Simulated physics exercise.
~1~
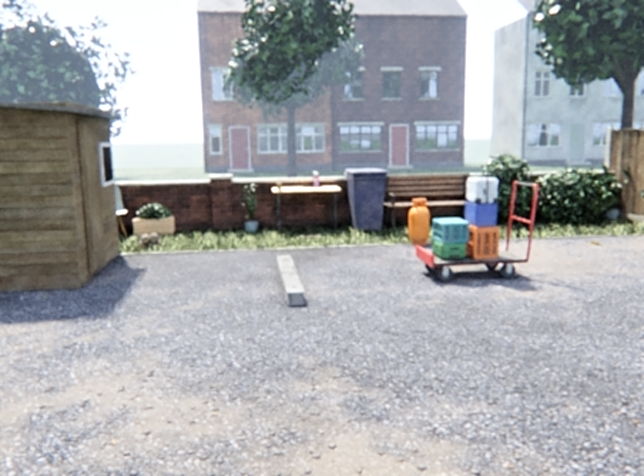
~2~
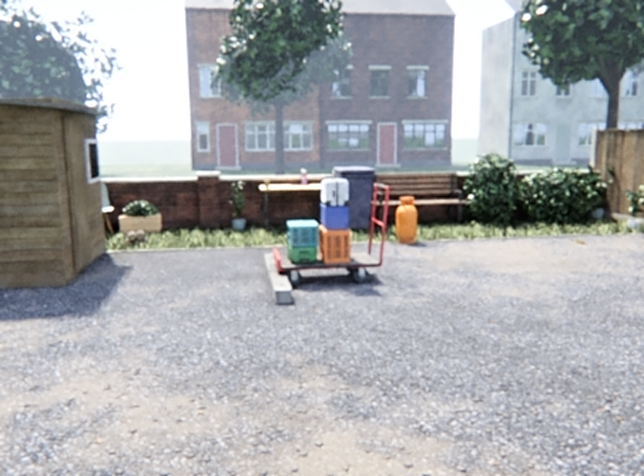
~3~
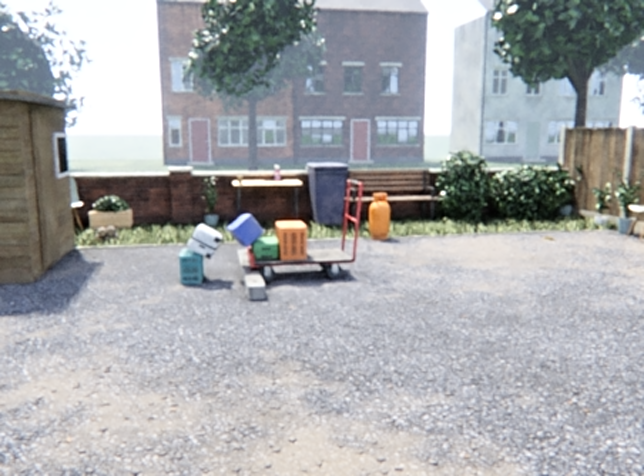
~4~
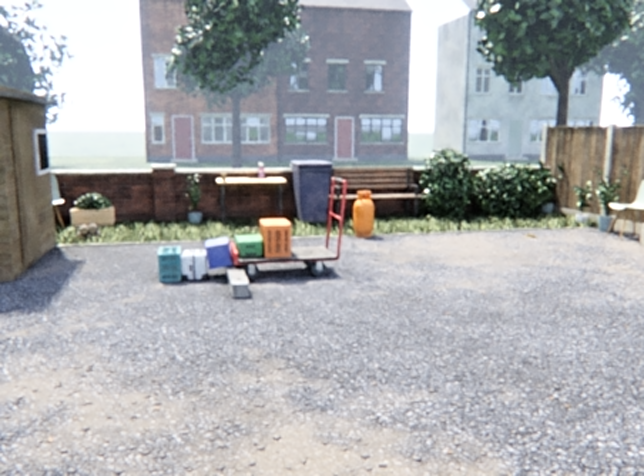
A flat cart carrying stacked crates and boxes rolled left across a gravel yard and stopped against a low kerb, throwing the white, blue and teal ones off over the front, while the green and orange ones stayed aboard, the orange still upright.
